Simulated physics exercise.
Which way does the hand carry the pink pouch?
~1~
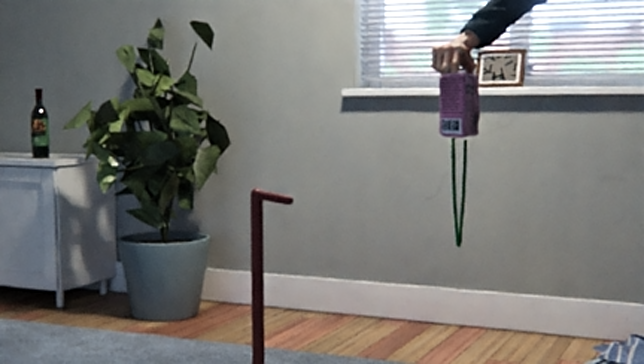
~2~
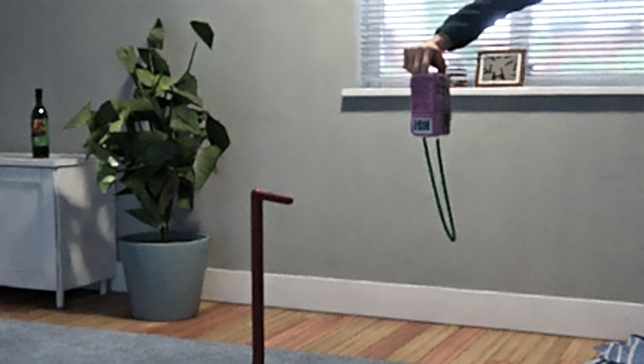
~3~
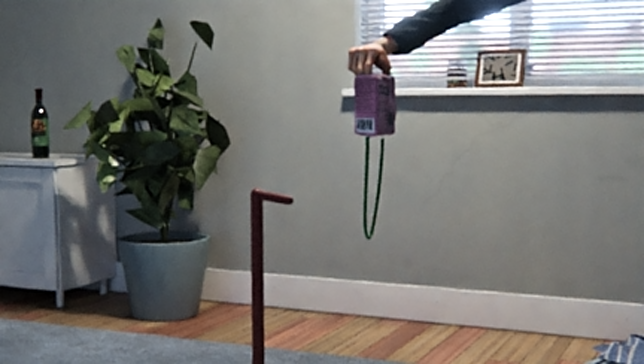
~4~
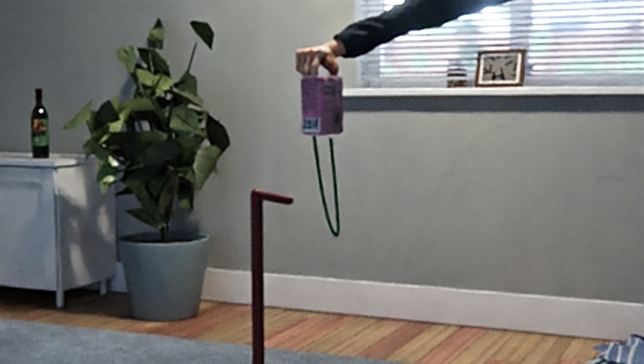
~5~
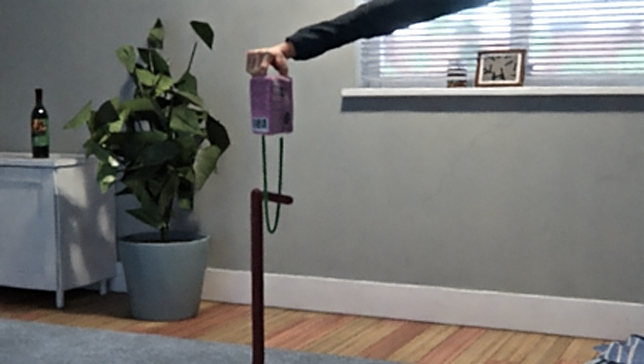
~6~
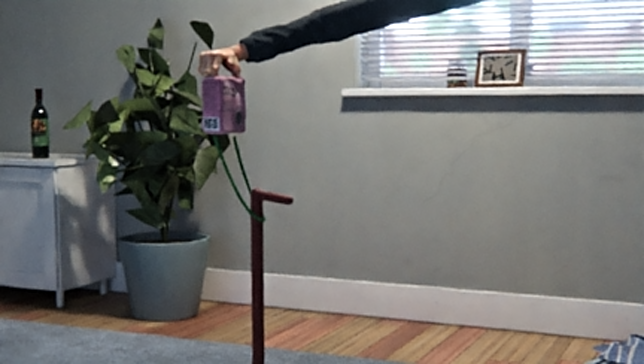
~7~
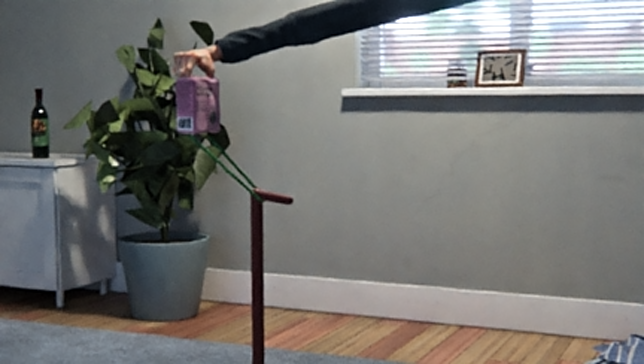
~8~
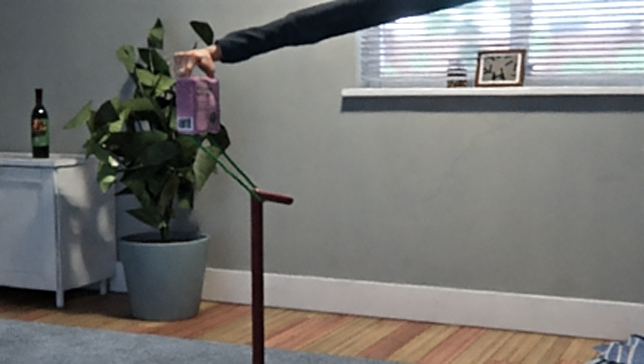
The hand carries the pink pouch to the left, from in front of the window across the post towards the potted plant.
